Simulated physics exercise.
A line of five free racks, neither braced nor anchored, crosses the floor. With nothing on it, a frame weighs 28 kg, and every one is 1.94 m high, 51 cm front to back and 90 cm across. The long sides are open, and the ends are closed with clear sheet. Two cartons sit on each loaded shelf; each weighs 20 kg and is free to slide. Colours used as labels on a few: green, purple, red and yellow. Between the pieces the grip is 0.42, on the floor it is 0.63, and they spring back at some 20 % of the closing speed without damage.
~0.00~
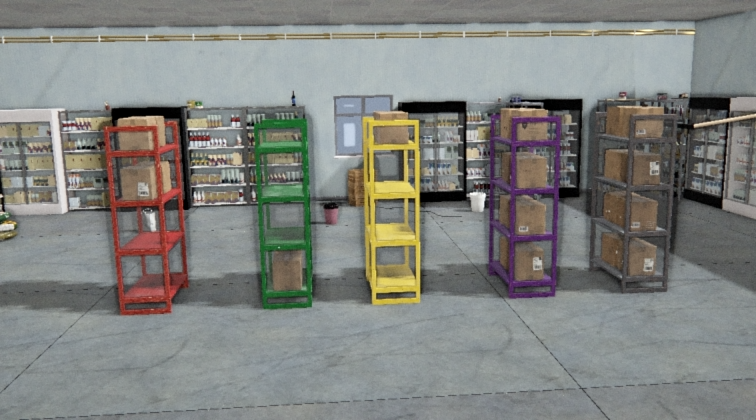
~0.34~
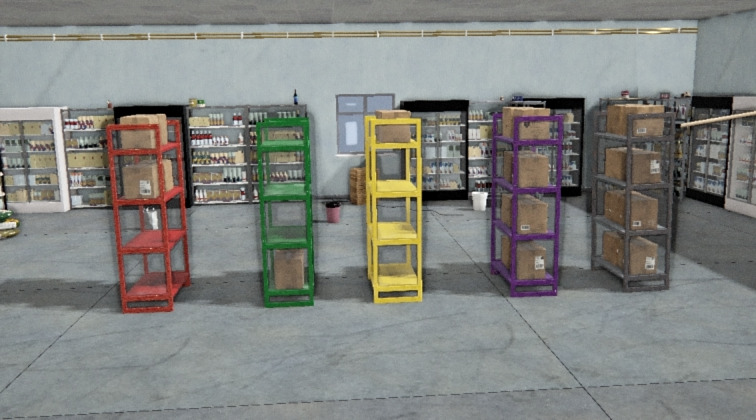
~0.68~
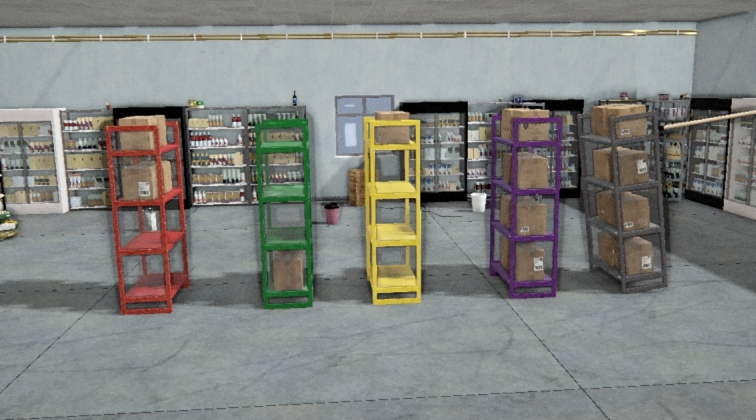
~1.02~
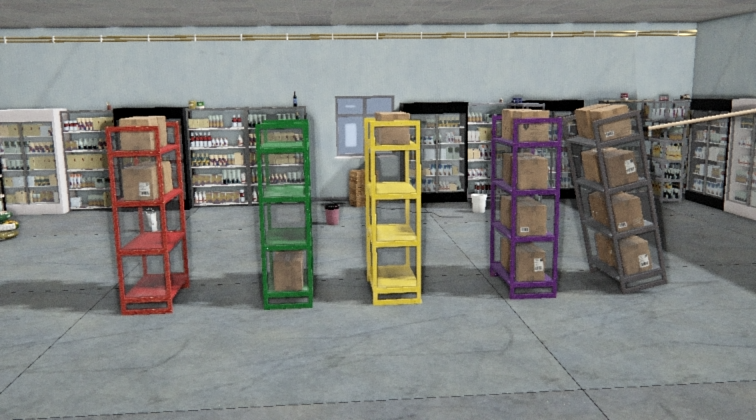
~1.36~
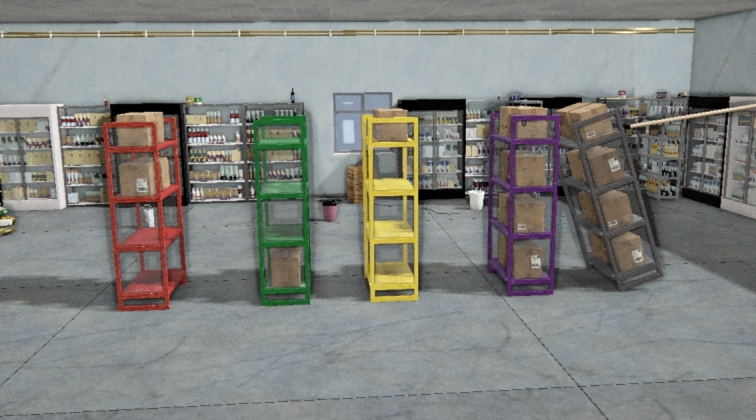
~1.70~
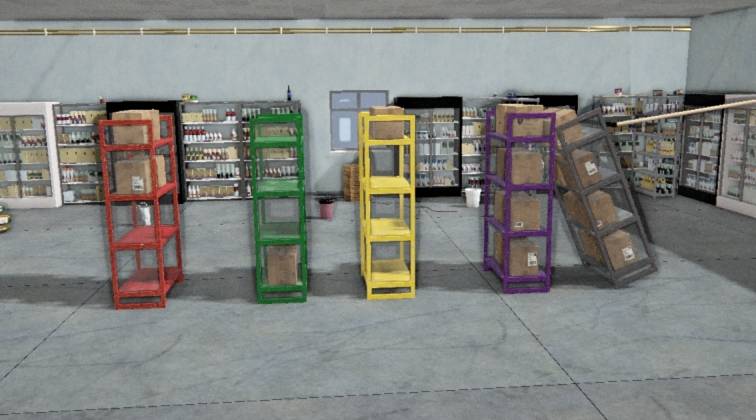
In a store with stocked shelves along the back wall, a pole pushed the top of the gray rack at the right, tilting it left until it leaned against the purple rack.
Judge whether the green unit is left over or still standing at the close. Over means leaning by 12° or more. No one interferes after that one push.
At the close the green unit is still standing.
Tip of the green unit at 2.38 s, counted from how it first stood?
It's at some 0 degrees.
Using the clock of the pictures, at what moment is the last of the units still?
Near 3.0 s.
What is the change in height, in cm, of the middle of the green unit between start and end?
It finishes some 0 cm lower than at the start.
After 1.94 s, 0 cartons spilt or dropped; none of the 4 other units over; green unit unmoved.
After 2.38 s, 4 cartons spilt or dropped; none of the 4 other units over; green unit unmoved.
At rest (3.1 s), 5 cartons spilt or dropped; none of the 4 other units over; green unit unmoved; purple unit unmoved; red unit unmoved. Four left standing. As the last picture would show them, middles, green unit near (281, 205), purple unit near (515, 198).
